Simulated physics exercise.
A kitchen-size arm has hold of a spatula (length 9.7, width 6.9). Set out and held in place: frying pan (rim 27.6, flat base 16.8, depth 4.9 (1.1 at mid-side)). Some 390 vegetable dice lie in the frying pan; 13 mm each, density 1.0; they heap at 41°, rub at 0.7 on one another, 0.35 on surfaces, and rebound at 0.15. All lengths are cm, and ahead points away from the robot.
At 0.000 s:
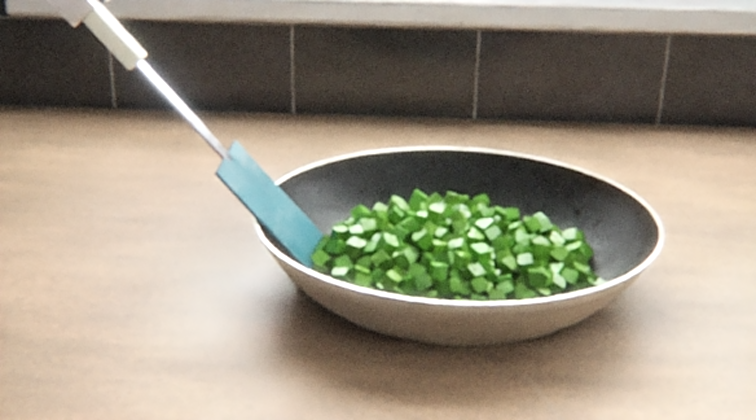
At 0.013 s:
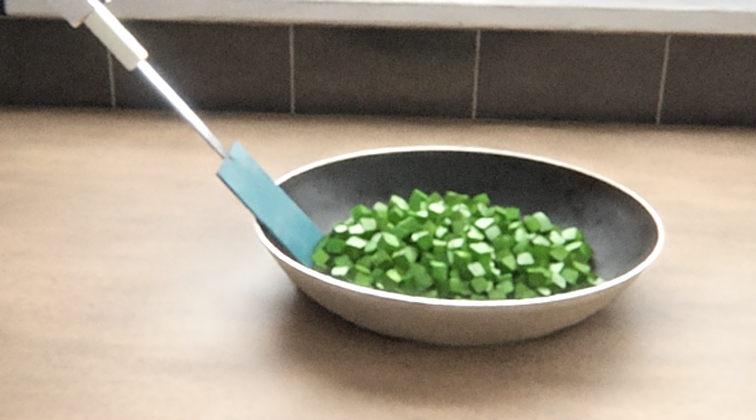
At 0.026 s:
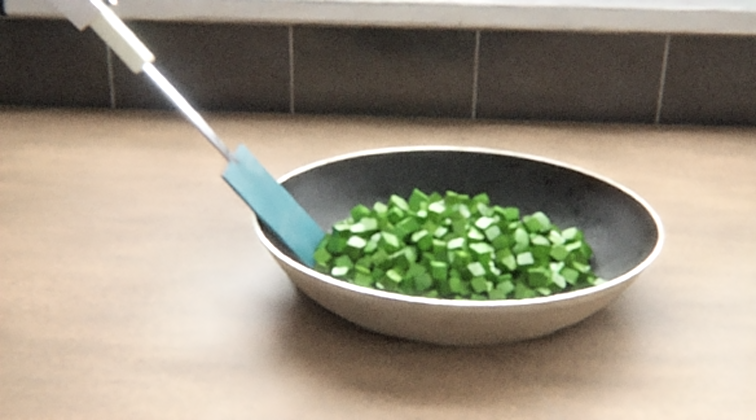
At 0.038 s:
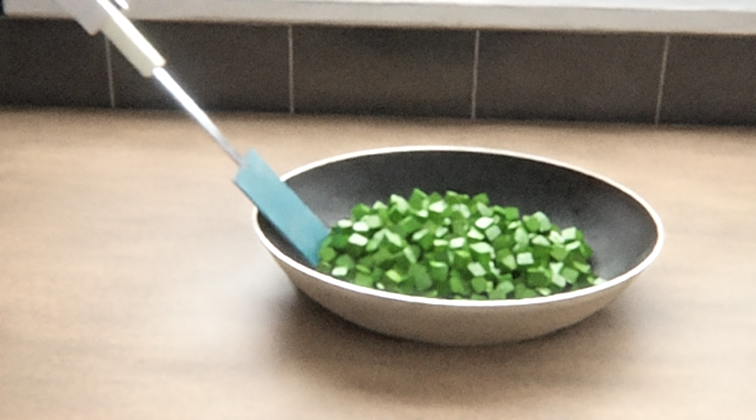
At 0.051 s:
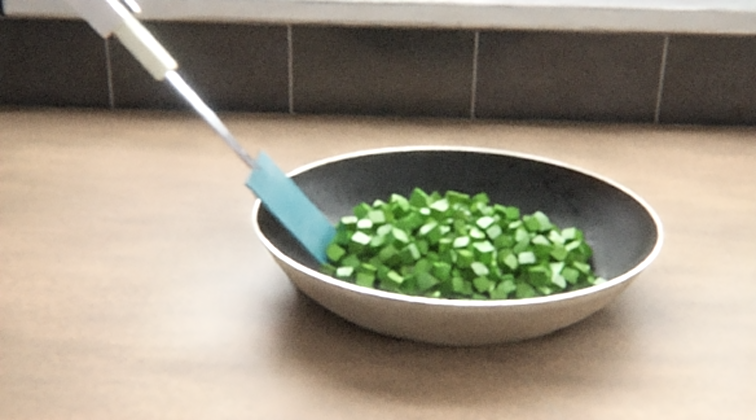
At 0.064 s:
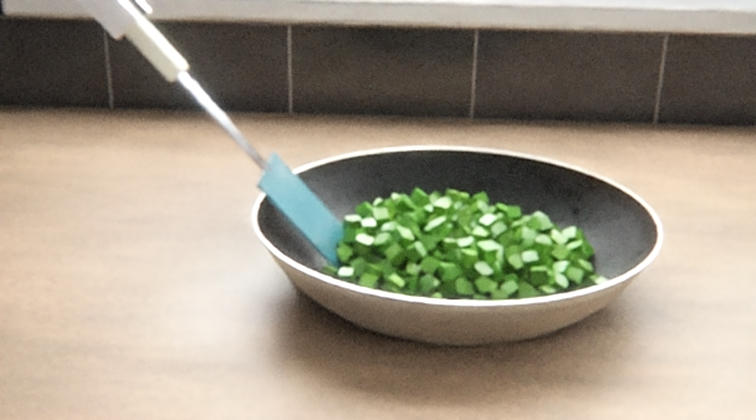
A heap of bright green vegetable dice fills the middle of a dark-lined frying pan with a pale rim, seen from slightly above on a wooden counter before dark tiles. At the left, a robot arm's pale end holds a teal spatula slanting down into the pan. The spatula stays still at first, then slides slowly a short way right, nudging the heap's left edge slightly inward.
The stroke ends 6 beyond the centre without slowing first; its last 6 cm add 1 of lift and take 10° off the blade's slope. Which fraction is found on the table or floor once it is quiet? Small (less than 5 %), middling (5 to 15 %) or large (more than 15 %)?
Share on the table or floor: Small (less than 5 %).
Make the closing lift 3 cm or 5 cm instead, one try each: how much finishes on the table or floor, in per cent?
Some 0 and 0 per cent.
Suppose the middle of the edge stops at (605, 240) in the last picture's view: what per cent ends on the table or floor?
About 25 per cent.
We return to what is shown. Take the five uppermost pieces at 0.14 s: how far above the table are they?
Roughly 4 cm.
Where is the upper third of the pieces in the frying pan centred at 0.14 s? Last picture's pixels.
Near (494, 239).
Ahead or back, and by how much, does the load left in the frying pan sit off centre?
About 4.5 cm ahead.
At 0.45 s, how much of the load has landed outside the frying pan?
About 2 per cent.
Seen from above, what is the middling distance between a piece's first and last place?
Some 4 cm.
After 0.14 s, sloping 49°, highest piece 5 above the table; 391 in the frying pan.
After 0.21 s, sloping 45°, highest piece 6 above the table; 391 in the frying pan.
After 0.45 s, sloping 39°, highest piece 6 above the table; 381 in the frying pan, 10 on the table or floor.
After 1.50 s, sloping 39°, highest piece 6 above the table; 381 in the frying pan, 10 on the table or floor.
In the end, 381 in the frying pan, 10 on the table or floor. That is 3 % on the table or floor.
